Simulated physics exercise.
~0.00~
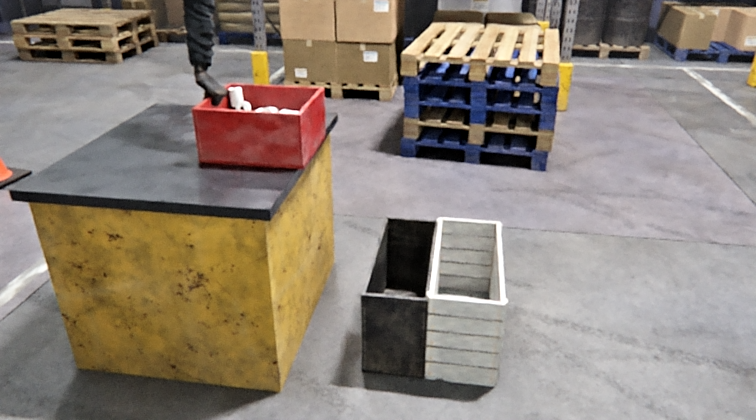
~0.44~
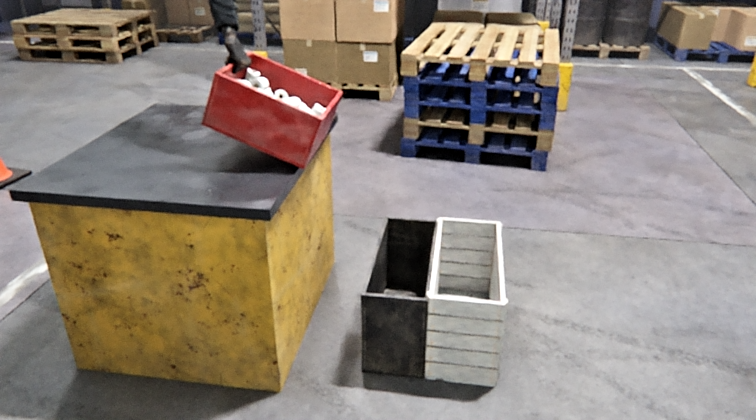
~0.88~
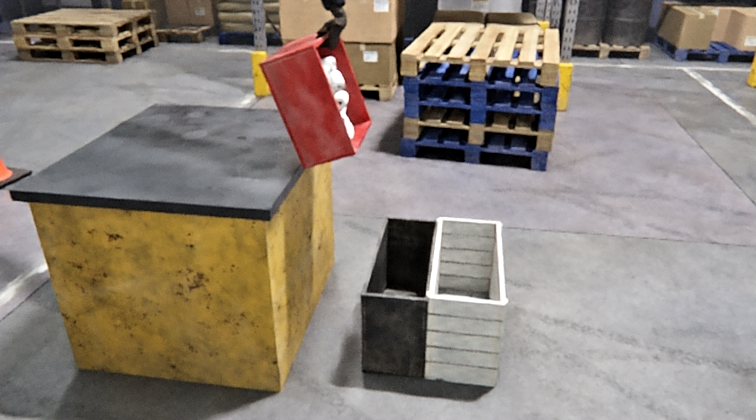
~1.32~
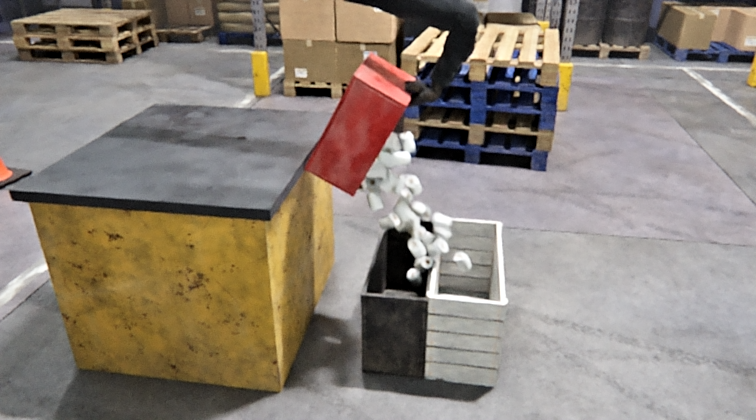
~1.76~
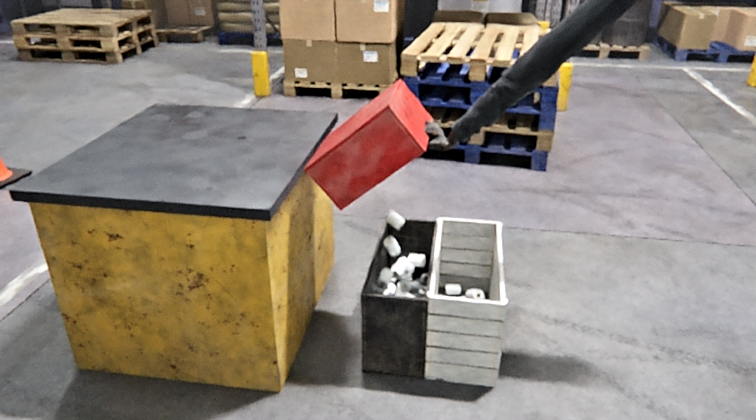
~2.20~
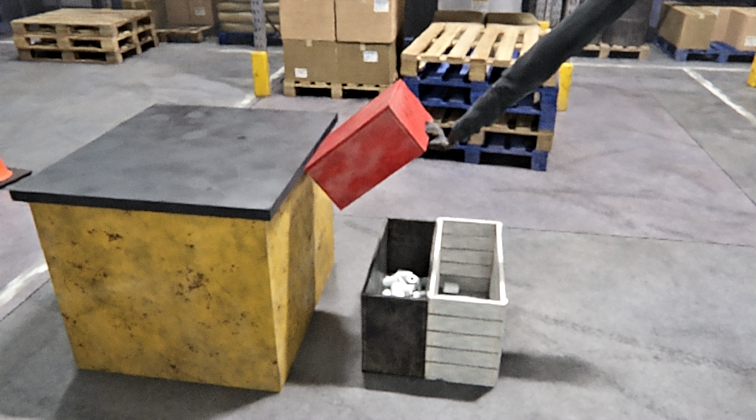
The footage shows a dark arm lifting a red crate of small white rolls off a yellow bench with a dark top and tipping it rightward, spilling the rolls towards two adjoining tubs. Most land in the nearer black tub and a few in the white one, while the crate stays tilted above.
